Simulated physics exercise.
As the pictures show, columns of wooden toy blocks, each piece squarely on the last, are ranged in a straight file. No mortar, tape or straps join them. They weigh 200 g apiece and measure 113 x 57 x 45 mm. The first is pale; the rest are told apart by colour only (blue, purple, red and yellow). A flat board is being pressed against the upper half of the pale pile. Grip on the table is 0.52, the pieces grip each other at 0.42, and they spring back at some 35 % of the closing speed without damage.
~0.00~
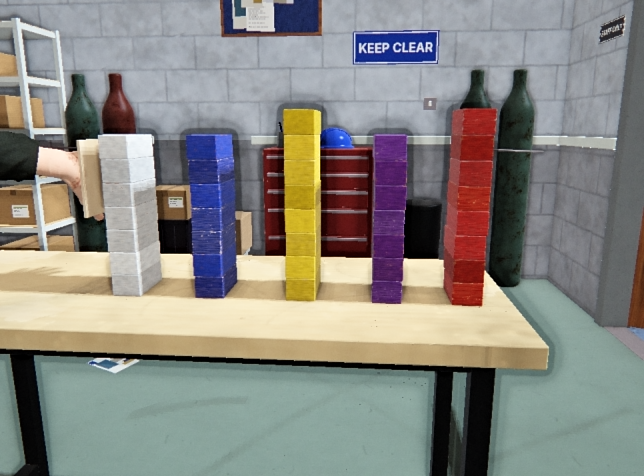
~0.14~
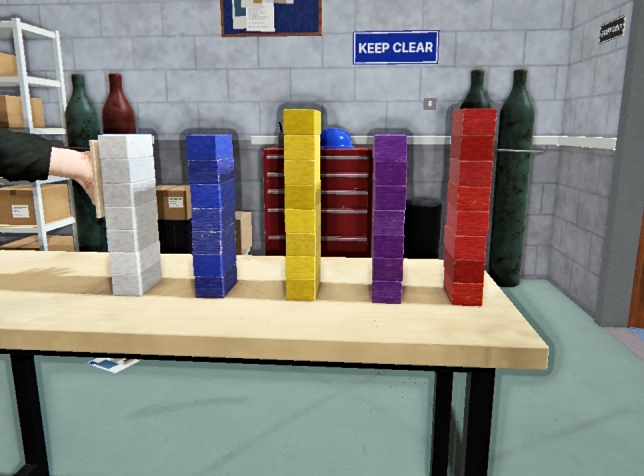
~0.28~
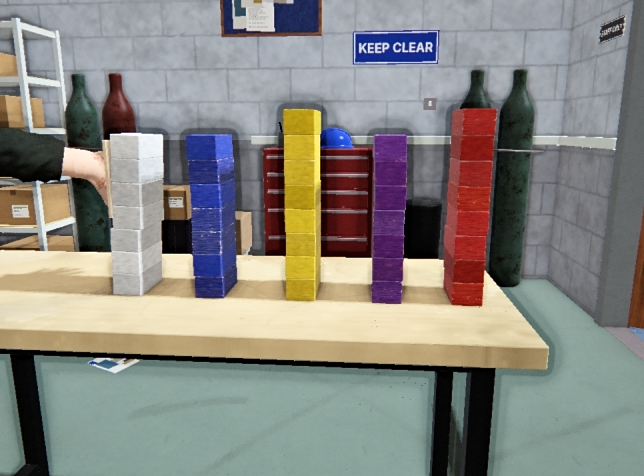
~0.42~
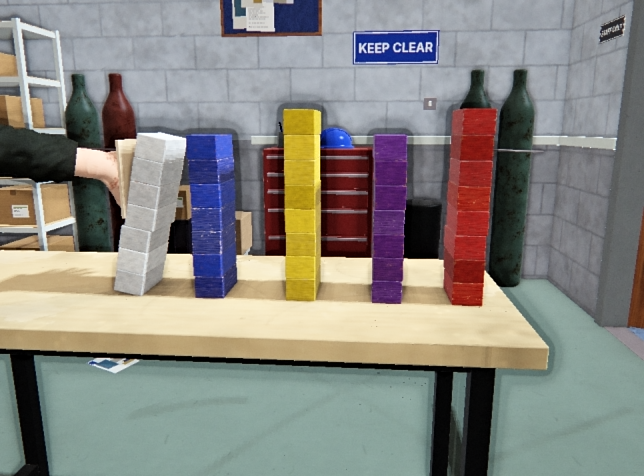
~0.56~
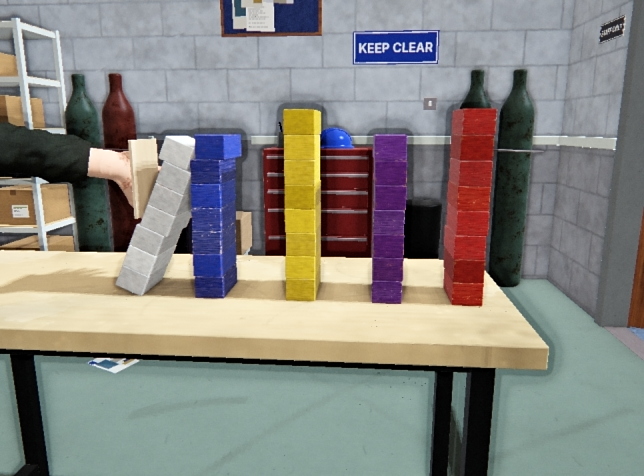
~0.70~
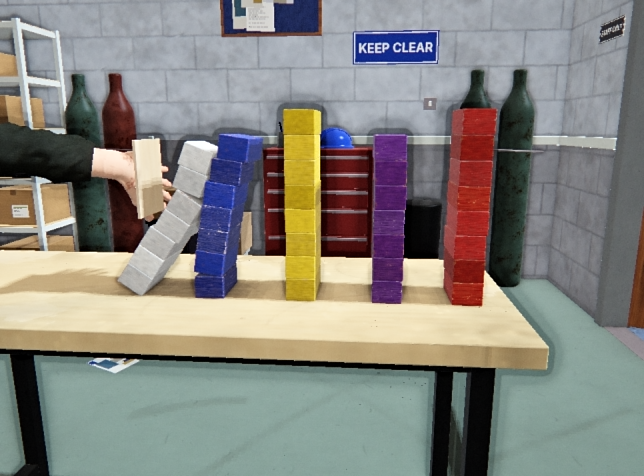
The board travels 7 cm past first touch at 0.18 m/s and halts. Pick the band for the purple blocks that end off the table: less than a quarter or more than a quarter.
Ending off the table: Over a quarter.
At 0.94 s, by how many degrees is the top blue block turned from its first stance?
Some 15°.
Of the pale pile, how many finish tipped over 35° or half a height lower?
The count is 7.
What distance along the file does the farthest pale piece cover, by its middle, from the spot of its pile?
About 34 cm.
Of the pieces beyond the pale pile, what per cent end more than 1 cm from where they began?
Shifted: 95 per cent.
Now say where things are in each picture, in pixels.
In the first picture (we follow the side turned to the camera), board (81, 169) 36 mm short; top purple block (391, 148); top blue block (201, 148); no other piece has moved.
Board (93, 169) 11 mm short; top purple block (391, 148), in the second picture.
Board (107, 169) 14 mm in, top of the pale pile leaning 3°; top purple block (391, 148); no other piece has moved, in the third picture.
Board (119, 169) 40 mm in, top of the pale pile leaning 12°; top purple block (391, 148); no other piece has moved, in the fourth picture.
Board (132, 169) 6 cm in, top of the pale pile leaning 23°; top purple block (391, 148); top blue block (209, 147) displaced 17 mm; one has shifted, in the fifth picture.
Board (136, 169) 7 cm in, stopped, top of the pale pile leaning 22°; top purple block (391, 148); top blue block (232, 148) tipped 9°; steepest lean 9°, the block at (225, 172); 6 stirred so far, in the sixth picture.
Around 0.94 s, 7 of the pale pile down; none of the 7 purple blocks off the table (0 of 30 in all colours); top purple block unmoved; top blue block tipped 15°, 33 mm lower.
Around 1.30 s, 7 of the pale pile down; none of the 7 purple blocks off the table (0 of 30 in all colours); top purple block tipped 19°, 15 mm lower; top blue block tipped 36°, 10 cm lower.
Around 1.64 s, 7 of the pale pile down; none of the 7 purple blocks off the table (0 of 30 in all colours); top purple block tipped 6°, 12 cm lower; top yellow block tipped 66°, 23 cm lower.
Around 2.06 s, 7 of the pale pile down; 4 of the 7 purple blocks off the table (12 of 30 in all colours); top purple block tipped 11°, 97 cm lower; top yellow block on its side.
Finally (2.2 s), 7 of the pale pile down; 4 of the 7 purple blocks off the table (12 of 30 in all colours); top purple block tipped 16°, 1.00 m lower; top red block tipped 62°, 92 cm lower. That is 57 per cent.
